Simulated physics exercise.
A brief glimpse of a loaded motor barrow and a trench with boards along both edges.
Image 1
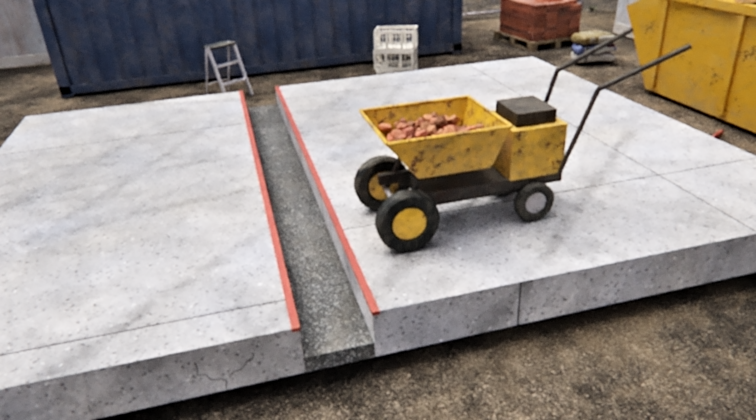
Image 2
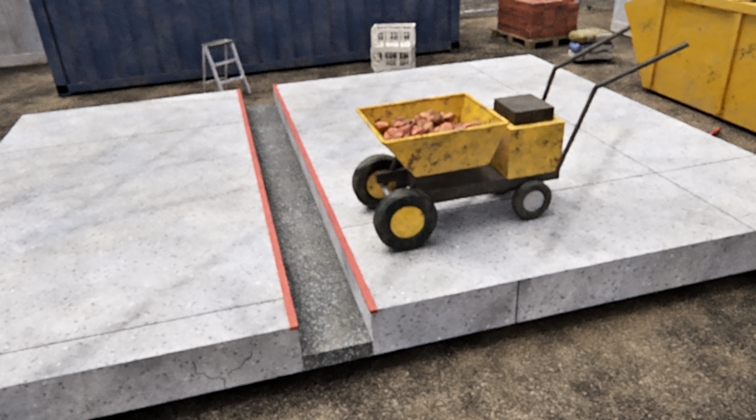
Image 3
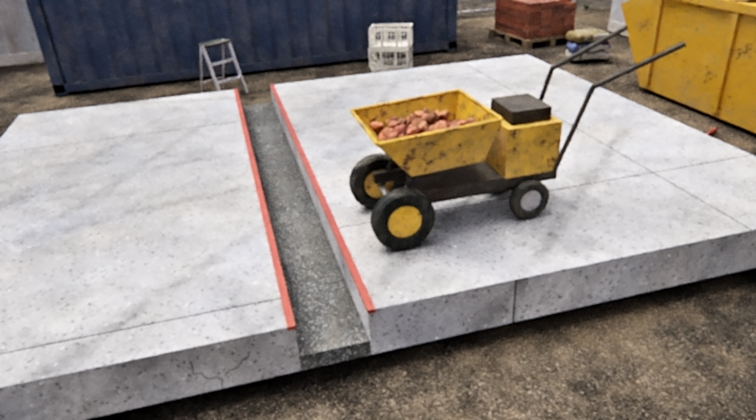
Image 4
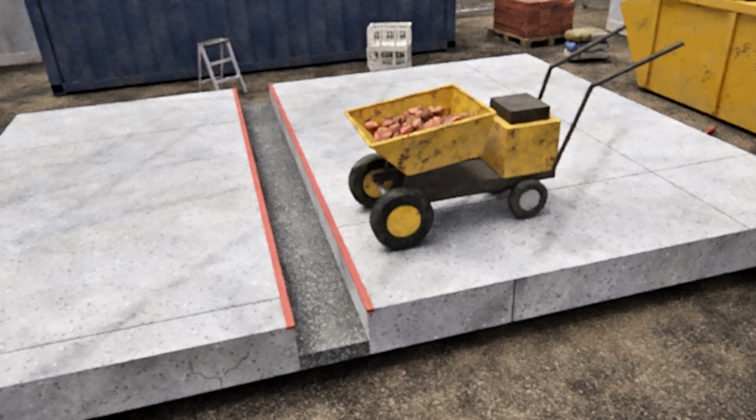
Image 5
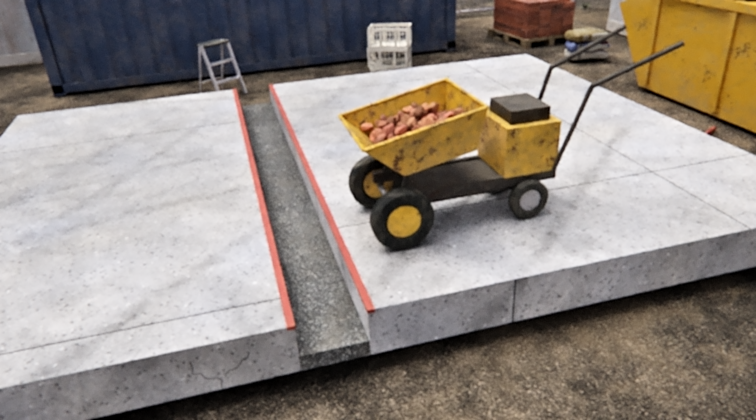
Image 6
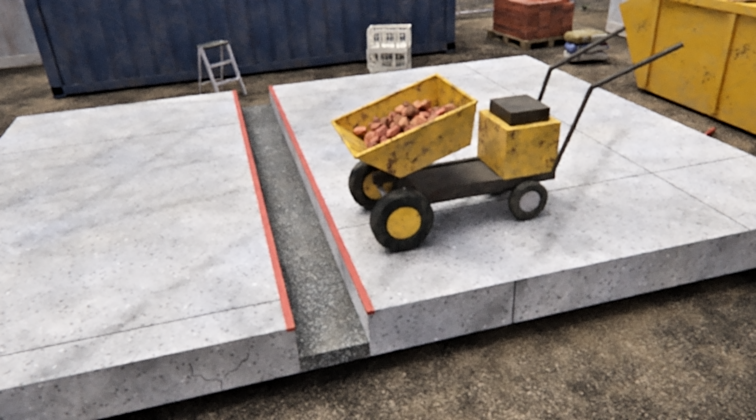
We see a yellow motor barrow loaded with reddish rubble standing on a pale slab beside a trench edged with red boards; its skip stays level at first, then gradually tilts forward to the left, toward the trench.
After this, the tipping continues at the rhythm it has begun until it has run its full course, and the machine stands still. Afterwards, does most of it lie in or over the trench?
Yes.
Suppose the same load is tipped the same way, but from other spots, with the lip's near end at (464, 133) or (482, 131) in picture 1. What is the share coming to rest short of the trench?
The first spot gives roughly 50 %; the second gives roughly 80 %.
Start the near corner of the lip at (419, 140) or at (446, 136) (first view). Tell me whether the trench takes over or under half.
Try one: The greater share. Try two: The greater share.
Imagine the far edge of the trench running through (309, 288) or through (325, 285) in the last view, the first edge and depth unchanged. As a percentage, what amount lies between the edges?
About 30 %, then 10 %.
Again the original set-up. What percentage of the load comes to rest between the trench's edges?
It comes to around 85 per cent of the load.
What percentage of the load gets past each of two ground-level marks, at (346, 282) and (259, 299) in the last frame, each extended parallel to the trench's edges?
I'd say some 100 in a hundred, and after that 10 in a hundred.
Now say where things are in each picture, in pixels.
The first picture shows lip of the skip at (387, 144), level; top of the load at (437, 138), lumps of rubble; first edge of the trench at (362, 280); far edge at (288, 294), the trench over half as wide as the skip, and about half as deep as wide.
The second picture shows lip of the skip at (384, 143), level; top of the load at (434, 136).
The third picture shows lip of the skip at (378, 145), tipped barely; top of the load at (440, 129).
The fourth picture shows lip of the skip at (371, 147), tipped a little; top of the load at (434, 126).
The fifth picture shows lip of the skip at (364, 151), tipped a little; top of the load at (437, 126).
The sixth picture shows lip of the skip at (356, 157), tipped clearly; top of the load at (438, 116); first edge of the trench at (357, 279); far edge at (282, 294).
Soon, skip tipped steeply; all in the skip.
A while on, skip tipped right over; most in the skip; a small part in or heaped over the trench; a stray few beyond it; a small part falling.
Towards the end, skip tipped right over; a small part in the skip; most in or heaped over the trench; about a quarter beyond it.
Finally, skip tipped right over; most in or heaped over the trench; about a quarter beyond it.
